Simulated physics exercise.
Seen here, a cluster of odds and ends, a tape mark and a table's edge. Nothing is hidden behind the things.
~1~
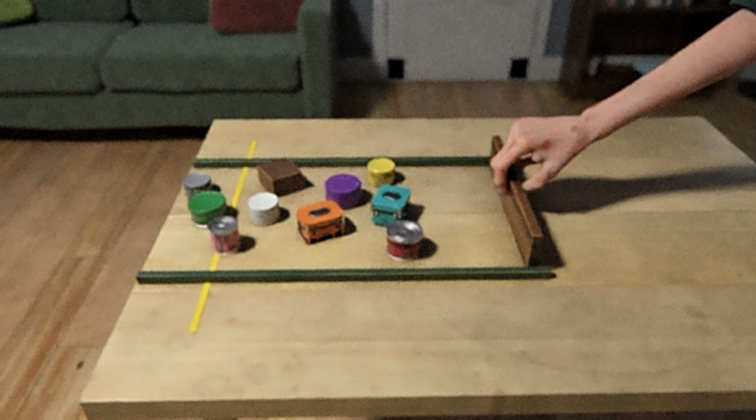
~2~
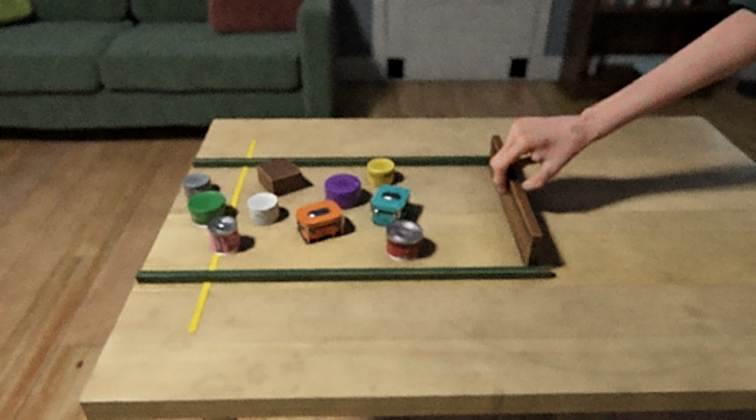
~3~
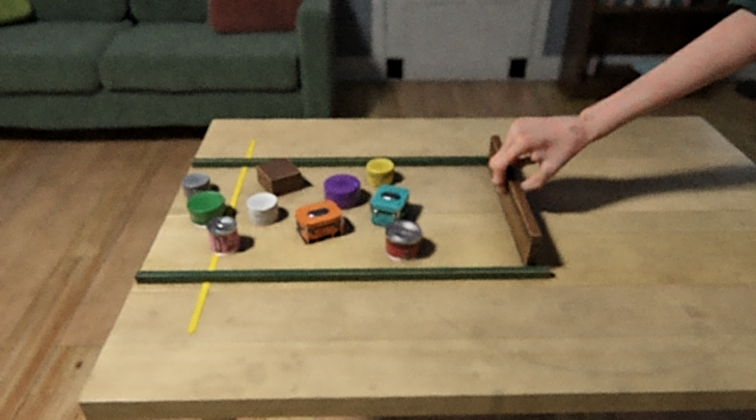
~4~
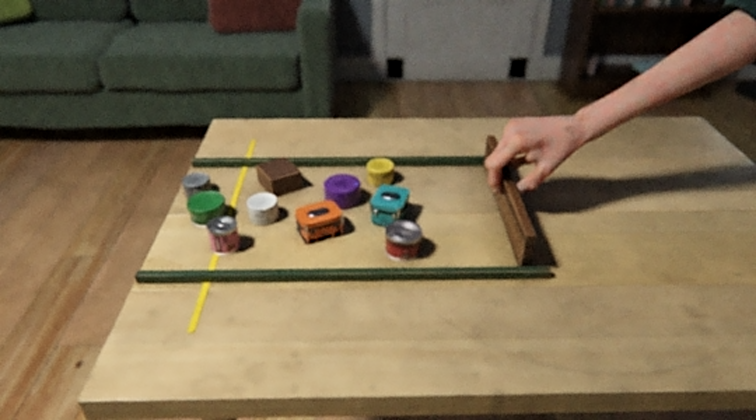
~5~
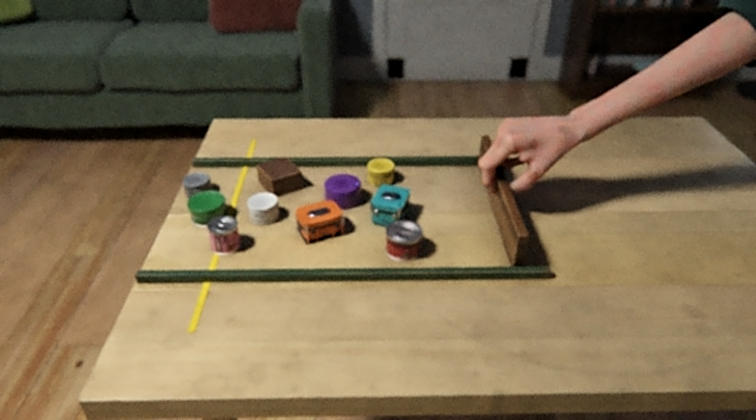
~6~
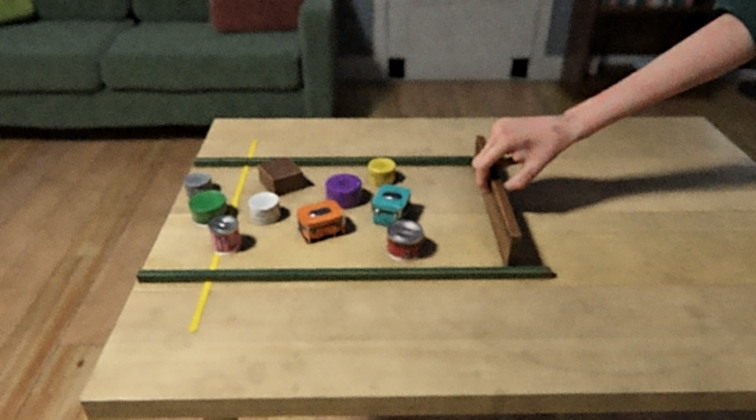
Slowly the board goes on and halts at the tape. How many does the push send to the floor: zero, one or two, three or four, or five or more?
The number that fall off is one or two.
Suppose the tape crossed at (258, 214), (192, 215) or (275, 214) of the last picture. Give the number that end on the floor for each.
Down on the floor: 0, 6 and 0.
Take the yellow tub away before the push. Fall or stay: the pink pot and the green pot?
The pink pot holds on; the green pot goes over.
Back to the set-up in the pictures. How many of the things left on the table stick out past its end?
The number is 2.
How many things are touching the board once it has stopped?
It touches 4.
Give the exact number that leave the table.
Fallen: 2.
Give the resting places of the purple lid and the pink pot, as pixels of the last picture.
The purple lid stops around (217, 191); the pink pot around (160, 255).
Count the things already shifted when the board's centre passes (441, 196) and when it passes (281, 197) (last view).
At the one place 0, at the other 9.
Soon after, none off yet; grey tub at rest near (199, 186); green pot at rest near (209, 209); pink pot at rest near (226, 235).
After that, none off yet; grey tub at rest near (199, 186); green pot at rest near (209, 209); pink pot moving near (222, 236).
In the end, the number that fall off is one or two; gone, green pot and grey tub.
